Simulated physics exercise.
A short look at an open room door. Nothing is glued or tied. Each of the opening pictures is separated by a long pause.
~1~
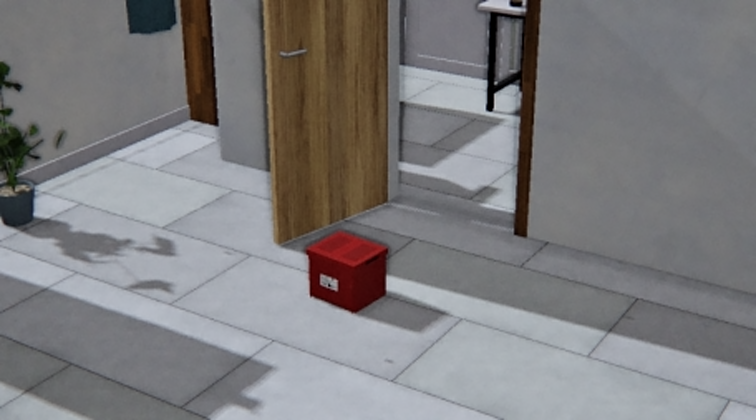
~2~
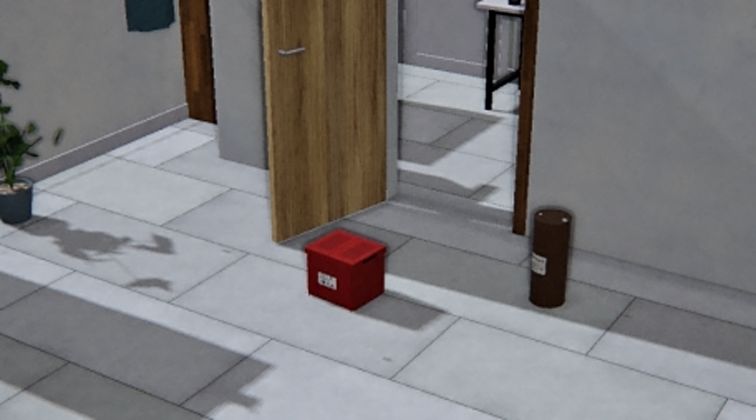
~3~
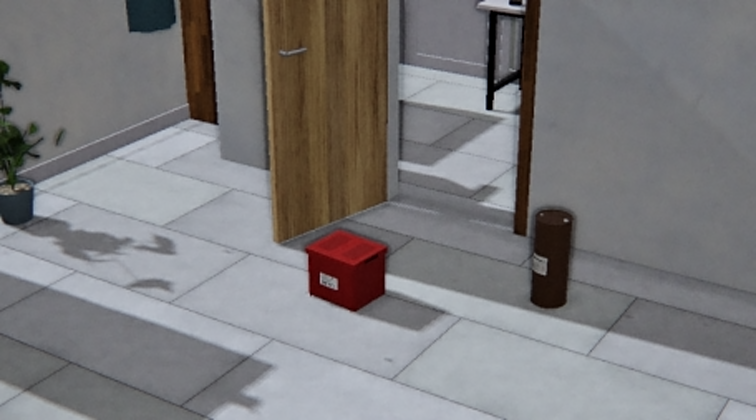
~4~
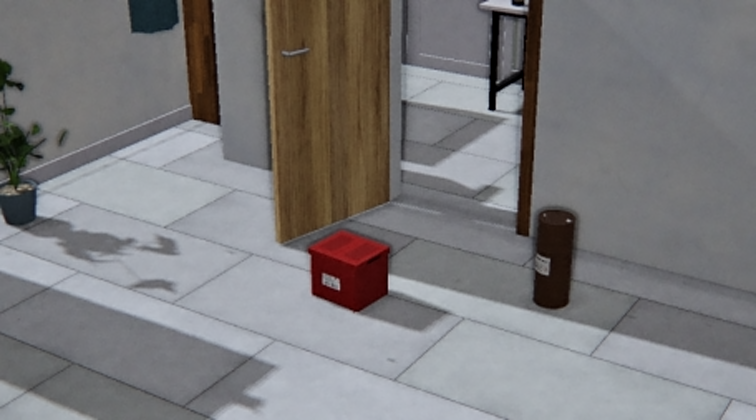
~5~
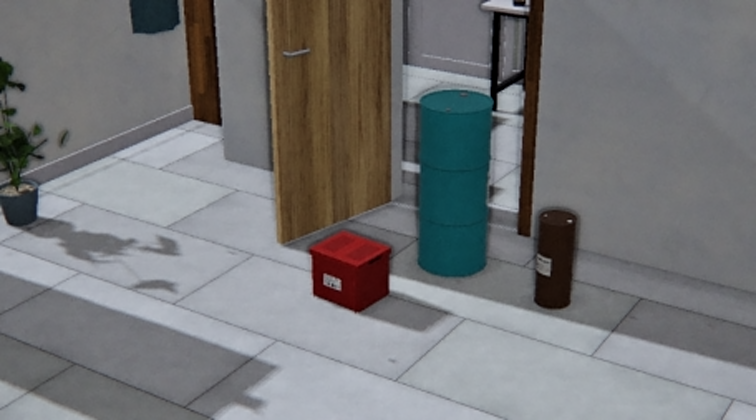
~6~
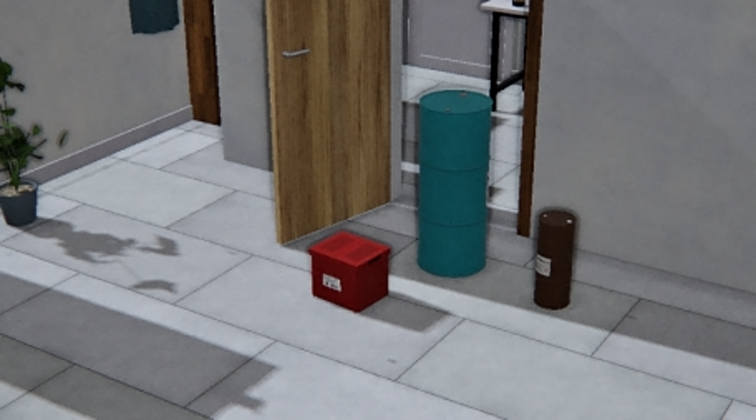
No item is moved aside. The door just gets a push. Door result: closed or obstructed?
Obstructed.
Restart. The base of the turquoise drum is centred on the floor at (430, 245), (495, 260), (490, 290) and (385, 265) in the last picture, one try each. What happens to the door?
Try one: The door gets held up; try two: It gets held up; try three: It swings to; try four: It gets held up.
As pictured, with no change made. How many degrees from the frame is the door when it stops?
Near 50° open.
Then, 0.60 s past the last view, door 86° open.
Then, 0.90 s past the last view, door 65° open.
Finally, door 48° open; all 3 still in place. Final places as the last picture's camera would see them, turquoise drum near (454, 184).
